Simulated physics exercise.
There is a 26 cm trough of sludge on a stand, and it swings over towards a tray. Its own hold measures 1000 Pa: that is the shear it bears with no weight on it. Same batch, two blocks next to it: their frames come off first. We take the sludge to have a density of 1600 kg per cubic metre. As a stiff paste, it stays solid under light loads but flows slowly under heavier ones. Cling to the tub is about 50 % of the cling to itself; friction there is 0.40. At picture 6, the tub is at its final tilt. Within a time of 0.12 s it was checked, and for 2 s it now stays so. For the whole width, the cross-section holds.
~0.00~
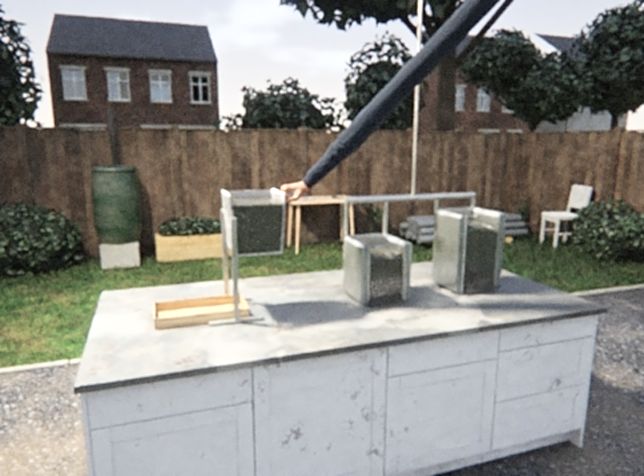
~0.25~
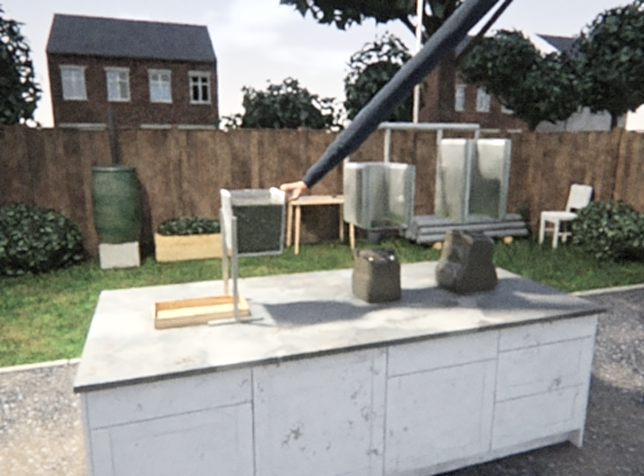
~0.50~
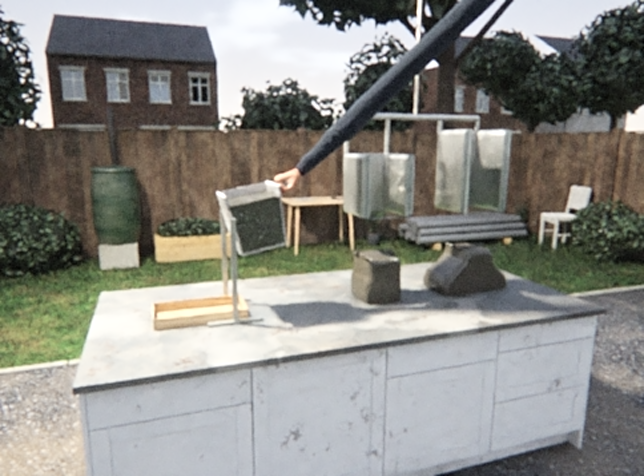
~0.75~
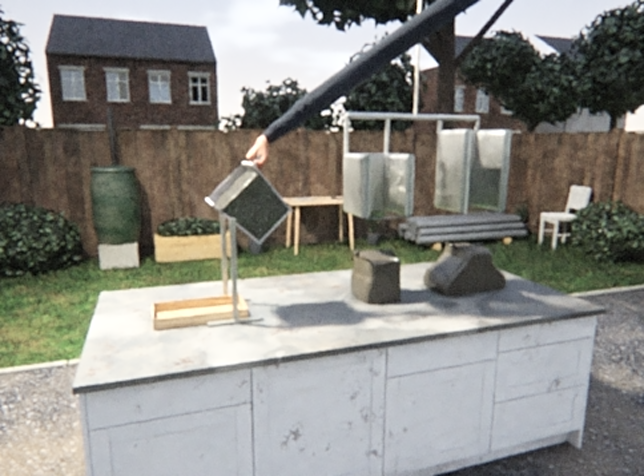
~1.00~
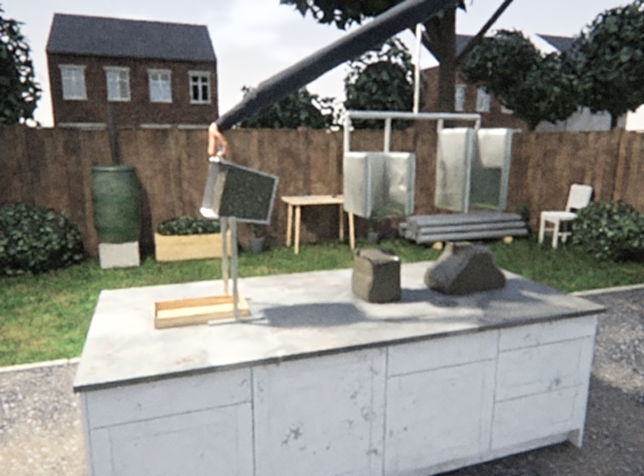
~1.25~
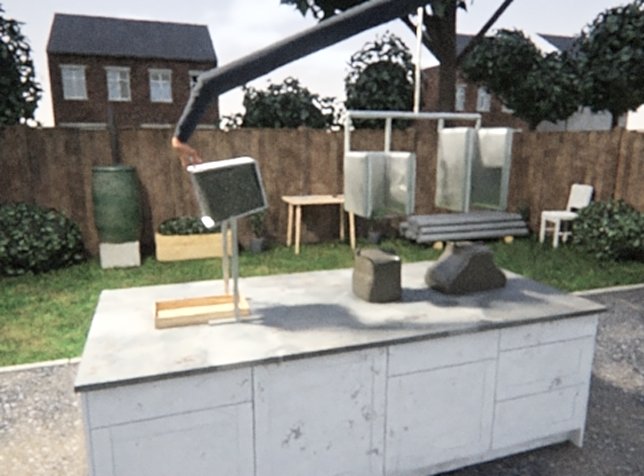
A dark-sleeved arm works above a grey-topped white counter in a fenced garden, seen from the front and slightly above by a still camera. A dark-filled tub stands above a pale wooden tray at left, with two metal-framed moulds at right. The moulds lift off two dark grey blocks, the right one slumping low and wide, then the hand turns the tub leftward, up and over.
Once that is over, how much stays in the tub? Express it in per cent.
Some 0 percent stays.
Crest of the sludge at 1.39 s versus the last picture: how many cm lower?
Roughly 2 cm.
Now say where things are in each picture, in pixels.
In the first picture, handle-side rim at (284, 195), tilt 0 degrees; highest point of the sludge at (248, 204); test blocks 24 cm, 36 cm high (left to right).
In the second picture, handle-side rim at (284, 194), tilt 0 degrees; highest point of the sludge at (248, 204); test blocks 23 cm, 30 cm high (left to right).
In the third picture, handle-side rim at (278, 186), tilt 11 degrees; highest point of the sludge at (275, 196); test blocks 23 cm, 23 cm high (left to right).
In the fourth picture, handle-side rim at (252, 166), tilt 44 degrees; highest point of the sludge at (256, 175); test blocks 23 cm, 23 cm high (left to right).
In the fifth picture, handle-side rim at (218, 162), tilt 77 degrees; highest point of the sludge at (229, 167); test blocks 23 cm, 23 cm high (left to right).
In the sixth picture, handle-side rim at (194, 173), tilt 103 degrees; highest point of the sludge at (245, 166); test blocks 23 cm, 23 cm high (left to right).
By 1.39 s, the tub is at 103 degrees and holds 91 %.
By 1.56 s, the tub is at 103 degrees and holds 61 %.
By 1.73 s, the tub is at 103 degrees and holds 27 %.
By 1.90 s, the tub is at 103 degrees and holds 0 %.
By 3.25 s, at the end, the tub is at 103 degrees and holds 0 %.
